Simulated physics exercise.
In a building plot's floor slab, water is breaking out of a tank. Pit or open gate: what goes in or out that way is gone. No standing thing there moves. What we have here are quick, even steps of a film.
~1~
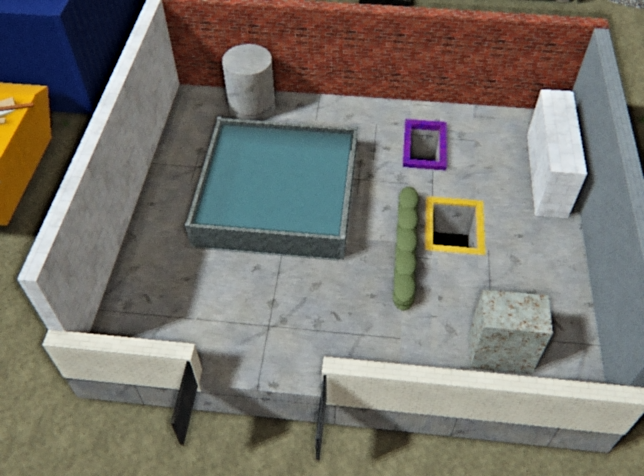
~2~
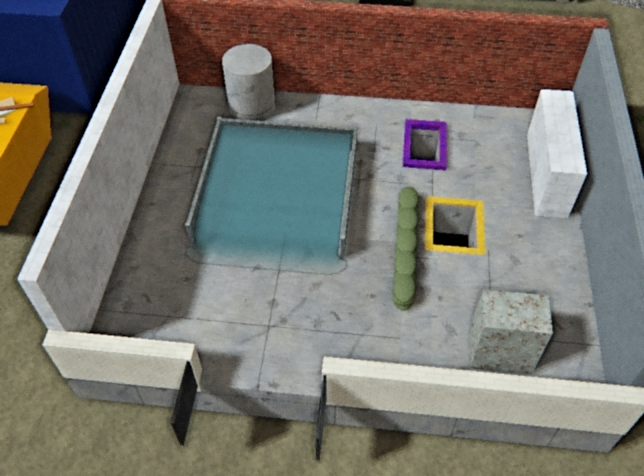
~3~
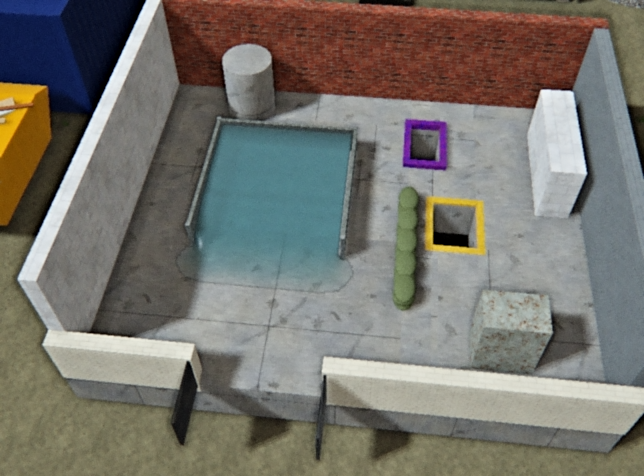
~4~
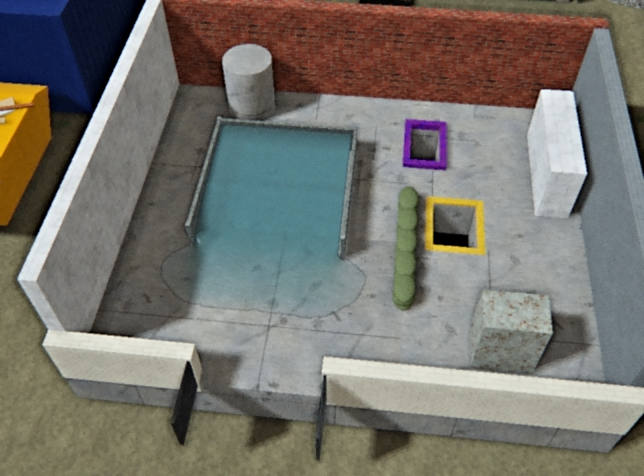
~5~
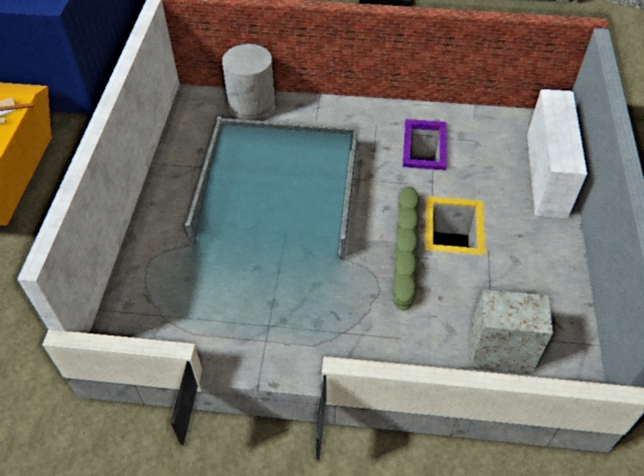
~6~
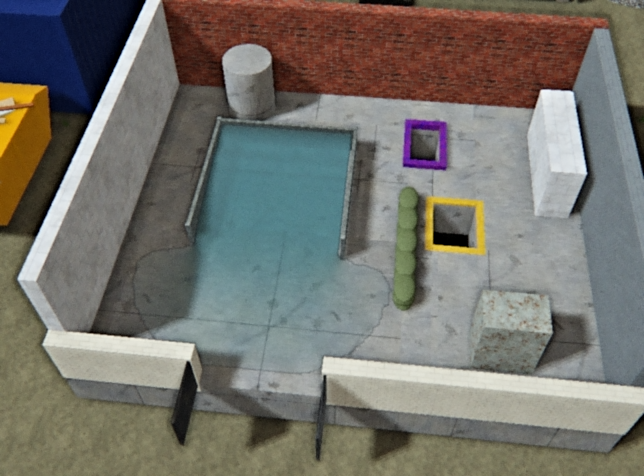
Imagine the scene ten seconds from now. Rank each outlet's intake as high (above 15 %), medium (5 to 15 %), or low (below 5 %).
Intake: The gate is high; the purple pit is low; the yellow pit is low.
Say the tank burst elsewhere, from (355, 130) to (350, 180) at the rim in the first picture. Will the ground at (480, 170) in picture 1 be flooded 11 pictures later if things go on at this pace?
My call: Swamped.
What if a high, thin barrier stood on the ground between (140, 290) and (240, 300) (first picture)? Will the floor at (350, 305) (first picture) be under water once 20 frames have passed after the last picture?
The spot in question would be waterlogged.
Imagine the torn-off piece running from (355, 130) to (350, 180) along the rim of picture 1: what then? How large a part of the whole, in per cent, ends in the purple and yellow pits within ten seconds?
Result - purple: 10 %; yellow: 12 %.
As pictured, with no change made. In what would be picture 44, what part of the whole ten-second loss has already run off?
It should be close to 80 percent by then.
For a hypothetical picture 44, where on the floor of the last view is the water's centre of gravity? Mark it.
About (275, 259) in the last view.
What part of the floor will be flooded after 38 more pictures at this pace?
Roughly 60 percent, I reckon.
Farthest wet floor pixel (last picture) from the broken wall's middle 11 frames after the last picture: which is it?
About at (497, 398).
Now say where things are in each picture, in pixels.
The water tank at (277, 177) is whole and still, in the first frame.
Water pours out at (267, 244) and has run to (192, 254), in the second frame.
Water pours out at (267, 245) and has run to (346, 277), in the third frame.
Water pours out at (267, 246) and has run to (171, 274), in the fourth frame.
The front is at (177, 320), out from the gap at (267, 246), in the fifth frame.
The front is at a hidden place, out from the gap at (267, 246), in the sixth frame.
A moment on, water covers 25 % of the floor; the gate 4 %, the purple pit 0 %, the yellow pit 0 %.
Next, water covers 30 % of the floor; the gate 13 %, the purple pit 0 %, the yellow pit 0 %.
Then, water covers 35 % of the floor; the gate 28 %, the purple pit 0 %, the yellow pit 0 %.
Later, water covers 60 % of the floor; the gate 42 %, the purple pit 0 %, the yellow pit 1 %.
In the end, water covers 70 % of the floor; the gate 50 %, the purple pit 0 %, the yellow pit 3 %.
